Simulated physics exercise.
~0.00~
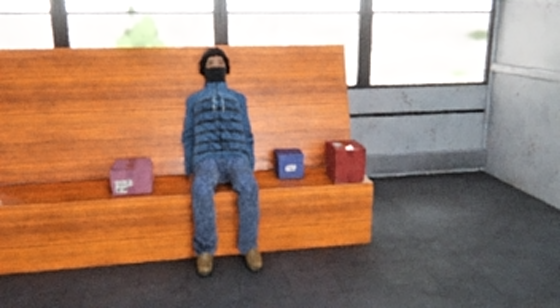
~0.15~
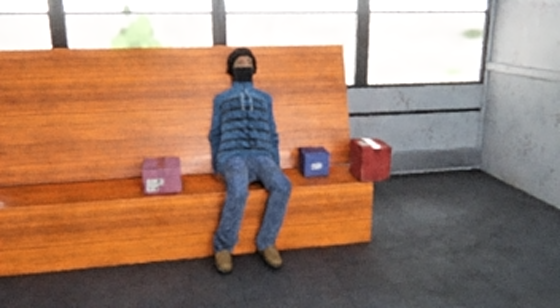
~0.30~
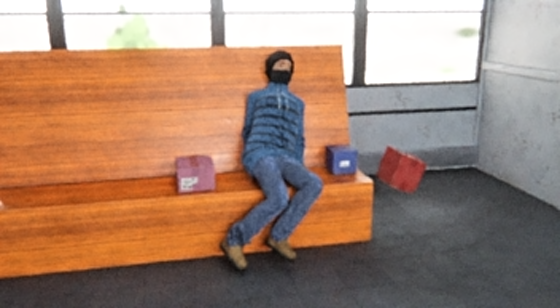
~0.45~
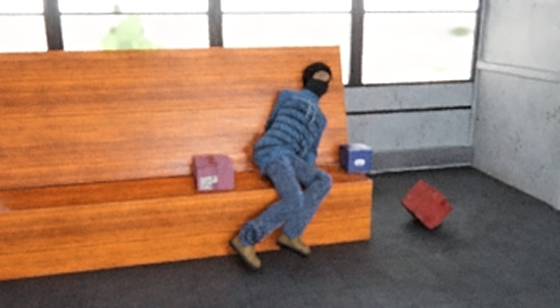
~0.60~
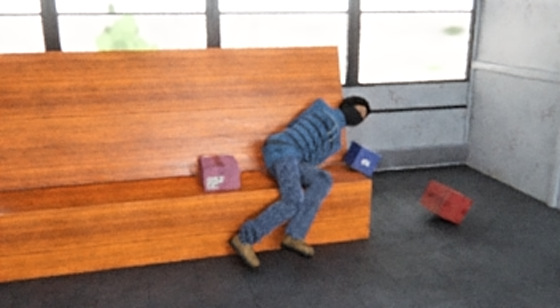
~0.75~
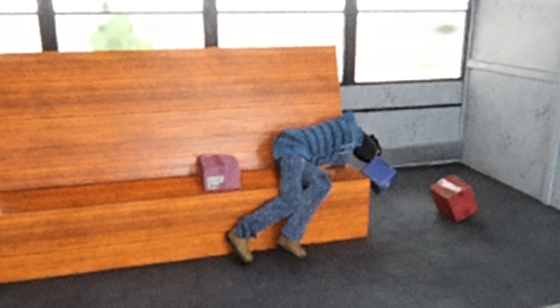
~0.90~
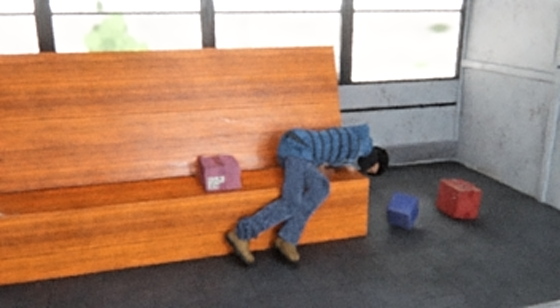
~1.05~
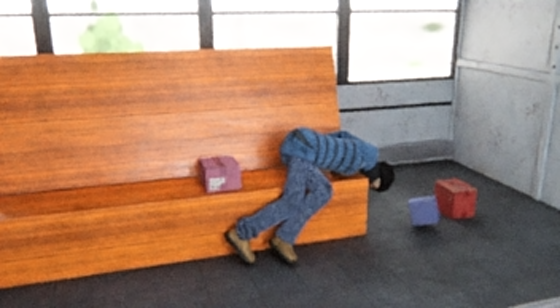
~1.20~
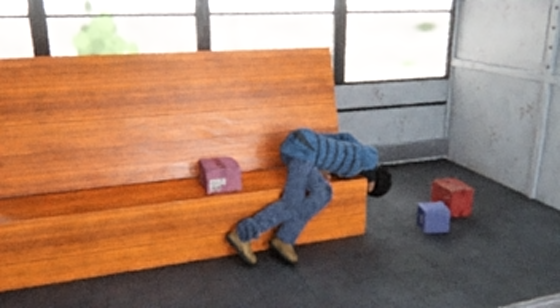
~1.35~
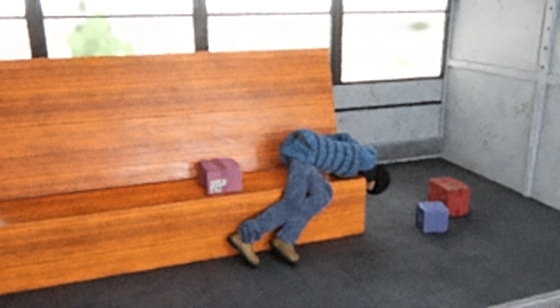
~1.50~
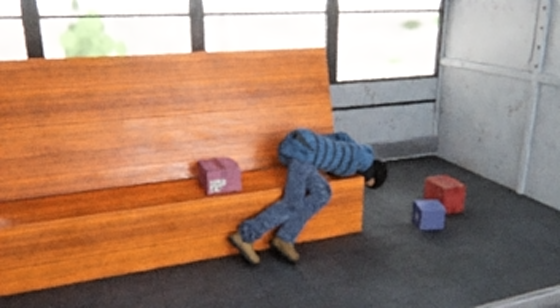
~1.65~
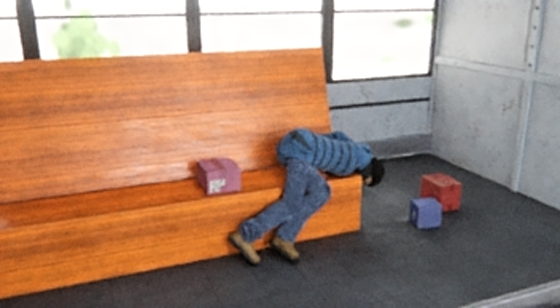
A seated person slides right and slumps over the bench end as two boxes fall.
